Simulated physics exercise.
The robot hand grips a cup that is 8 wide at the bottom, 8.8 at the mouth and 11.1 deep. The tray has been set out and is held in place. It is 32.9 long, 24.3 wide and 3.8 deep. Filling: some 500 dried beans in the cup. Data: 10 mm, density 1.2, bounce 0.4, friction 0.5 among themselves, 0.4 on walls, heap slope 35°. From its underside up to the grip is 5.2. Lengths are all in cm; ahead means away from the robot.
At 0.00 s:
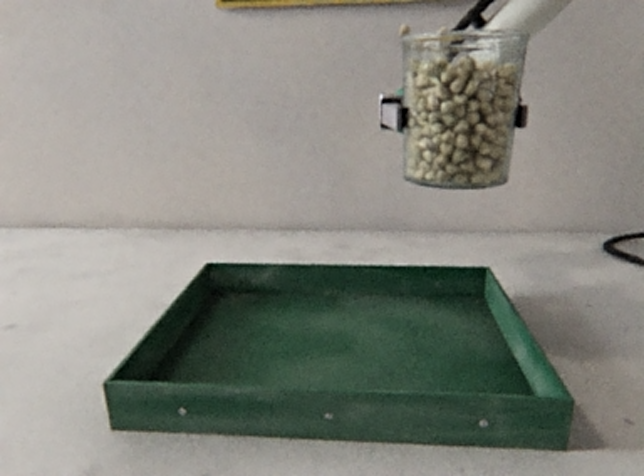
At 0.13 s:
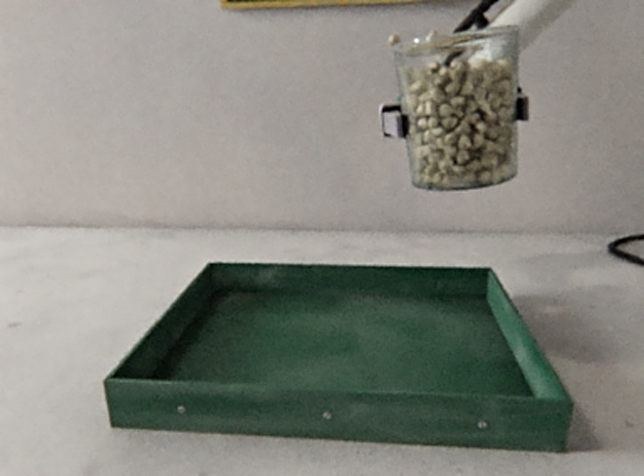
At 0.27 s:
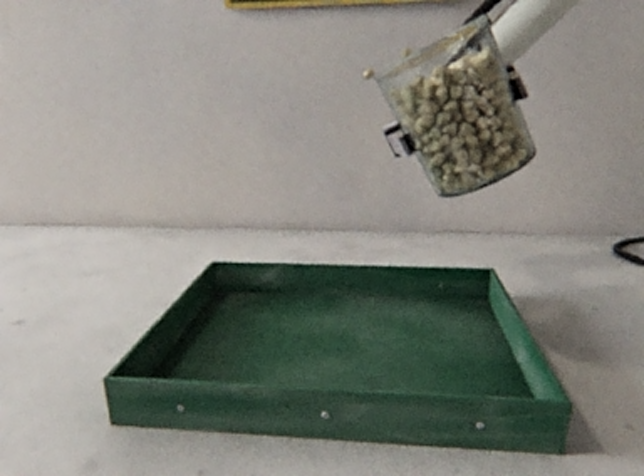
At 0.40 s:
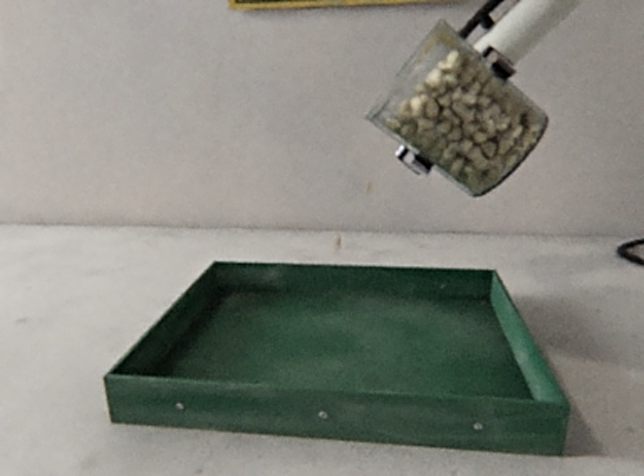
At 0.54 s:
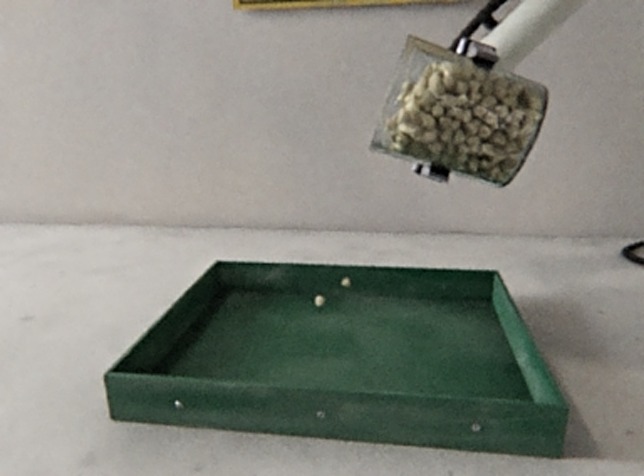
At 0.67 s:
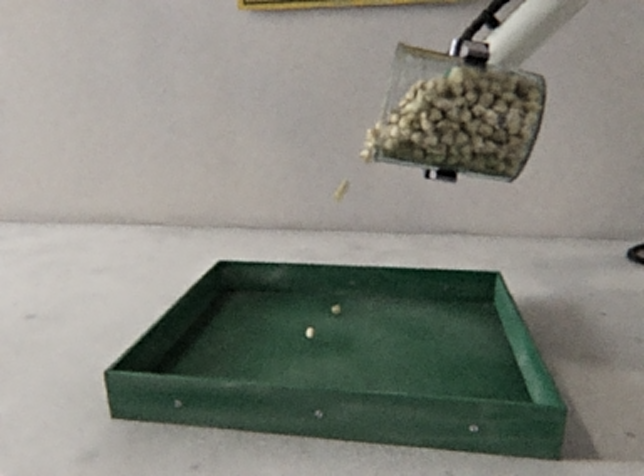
Over a green tray on a pale surface, a robot arm tilted a clear cup of dried beans steadily to the left until it lay nearly sideways, and a few beans dropped out.
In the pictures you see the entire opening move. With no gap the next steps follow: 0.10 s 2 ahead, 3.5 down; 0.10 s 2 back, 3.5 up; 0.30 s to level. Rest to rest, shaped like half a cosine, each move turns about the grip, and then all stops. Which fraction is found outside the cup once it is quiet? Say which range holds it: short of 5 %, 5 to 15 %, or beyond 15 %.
The range 5 to 15 % holds it.
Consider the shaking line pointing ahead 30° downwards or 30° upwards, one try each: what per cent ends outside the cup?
First try some 25 %, second try some 65 %.
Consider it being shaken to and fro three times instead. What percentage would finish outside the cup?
Approx. 25 per cent.
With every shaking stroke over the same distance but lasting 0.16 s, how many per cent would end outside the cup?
Estimate: Near 10 per cent.
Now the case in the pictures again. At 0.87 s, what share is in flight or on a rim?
4 %.
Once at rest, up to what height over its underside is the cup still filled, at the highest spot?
Roughly 10.5 cm.
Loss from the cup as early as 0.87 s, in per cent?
5 %.
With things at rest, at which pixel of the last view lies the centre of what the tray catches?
Middle point: About (280, 341).
By 0.87 s, tilted 79° forward, highest piece 25 above the table; 470 in the cup, 11 in the tray, 18 in flight or on a rim.
By 1.07 s, tilted 20° forward, highest piece 27 above the table; 452 in the cup, 43 in the tray, 4 in flight or on a rim.
By 1.37 s, level, highest piece 27 above the table; 452 in the cup, 47 in the tray.
By 2.42 s, level, highest piece 27 above the table; 452 in the cup, 47 in the tray.
Final count, 452 in the cup, 47 in the tray. That is 9 % outside the cup.
